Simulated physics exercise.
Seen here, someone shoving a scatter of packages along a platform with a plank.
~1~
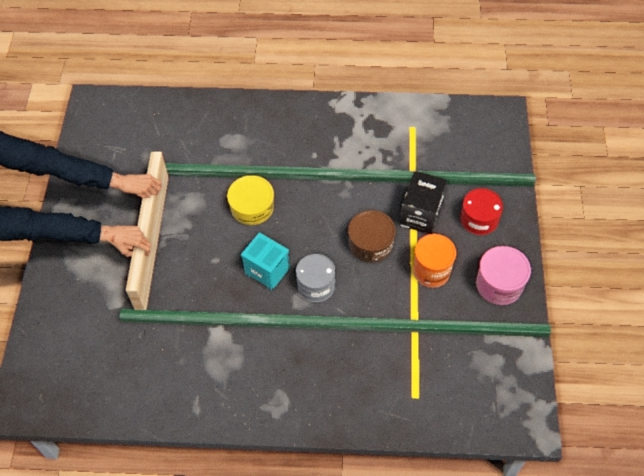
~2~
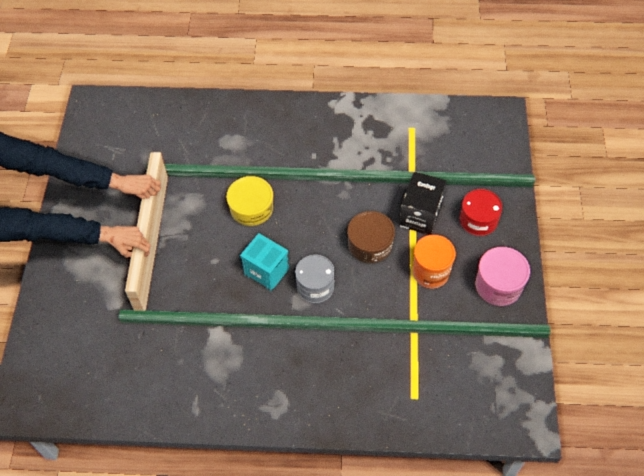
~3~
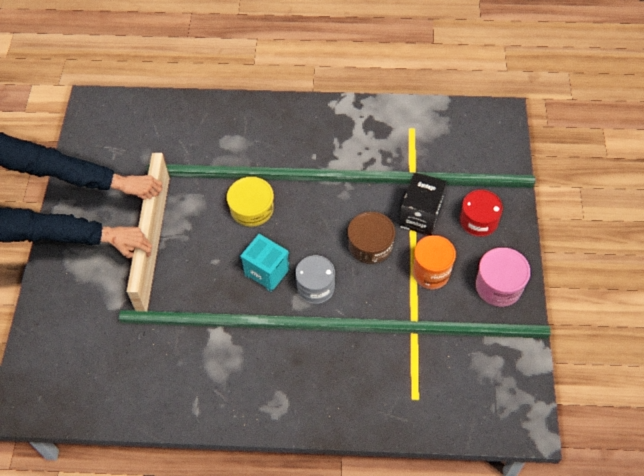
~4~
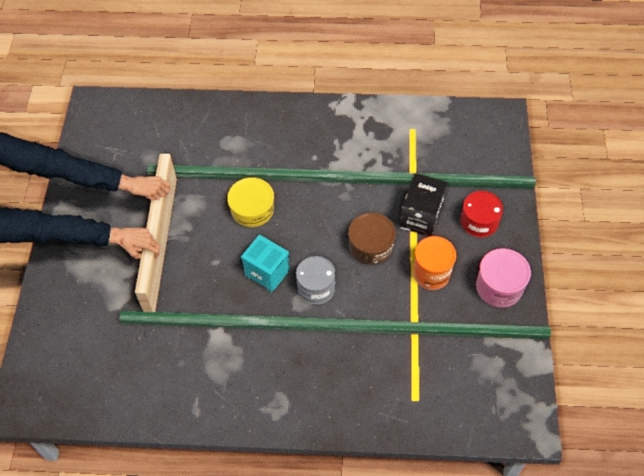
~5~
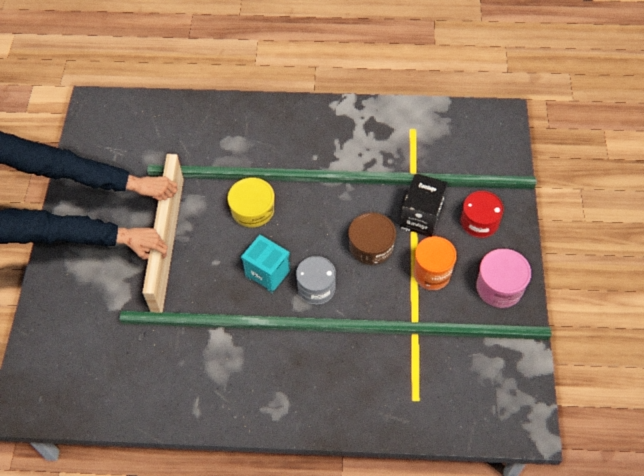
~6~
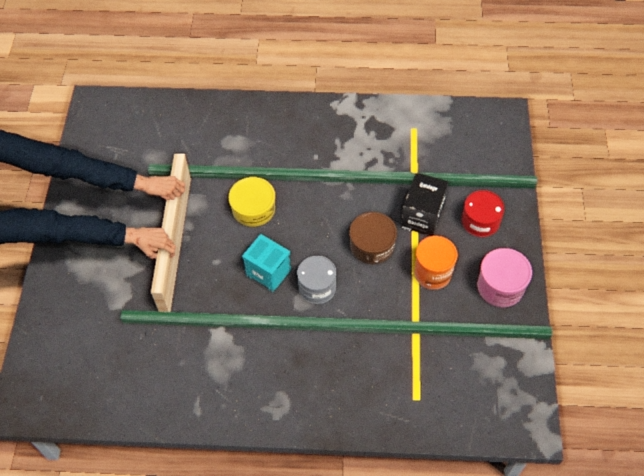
On a dark, blotchy platform over a wooden floor, two hands hold a plank at the left between green rails, with eight colourful packages scattered to its right. The plank stays nearly still at first, then the hands push it slightly rightward, without touching the packages, which barely shift.
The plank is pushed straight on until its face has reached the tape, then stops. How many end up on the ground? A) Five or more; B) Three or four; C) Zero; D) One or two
Option C: Zero.
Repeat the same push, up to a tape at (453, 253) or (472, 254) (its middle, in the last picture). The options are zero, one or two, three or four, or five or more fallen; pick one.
For the first place I'd say one to two, and for the second either one or two.
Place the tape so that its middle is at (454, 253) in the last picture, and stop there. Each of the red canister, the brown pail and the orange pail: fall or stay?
Per object: Red canister goes, brown pail stays, orange pail stays.
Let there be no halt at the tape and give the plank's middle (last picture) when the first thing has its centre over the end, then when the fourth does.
Near (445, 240) first, near (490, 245) second.
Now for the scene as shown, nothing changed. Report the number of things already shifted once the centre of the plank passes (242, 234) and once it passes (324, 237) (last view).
I count 1 first and 4 after.
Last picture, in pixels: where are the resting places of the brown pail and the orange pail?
Brown pail: About (440, 237); orange pail: About (474, 261).
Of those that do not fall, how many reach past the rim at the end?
That adds up to 0.
Soon after, none off yet; pink pail at rest near (504, 278); red canister at rest near (483, 214); orange pail at rest near (435, 264).
In the end, the number that fall off is zero.
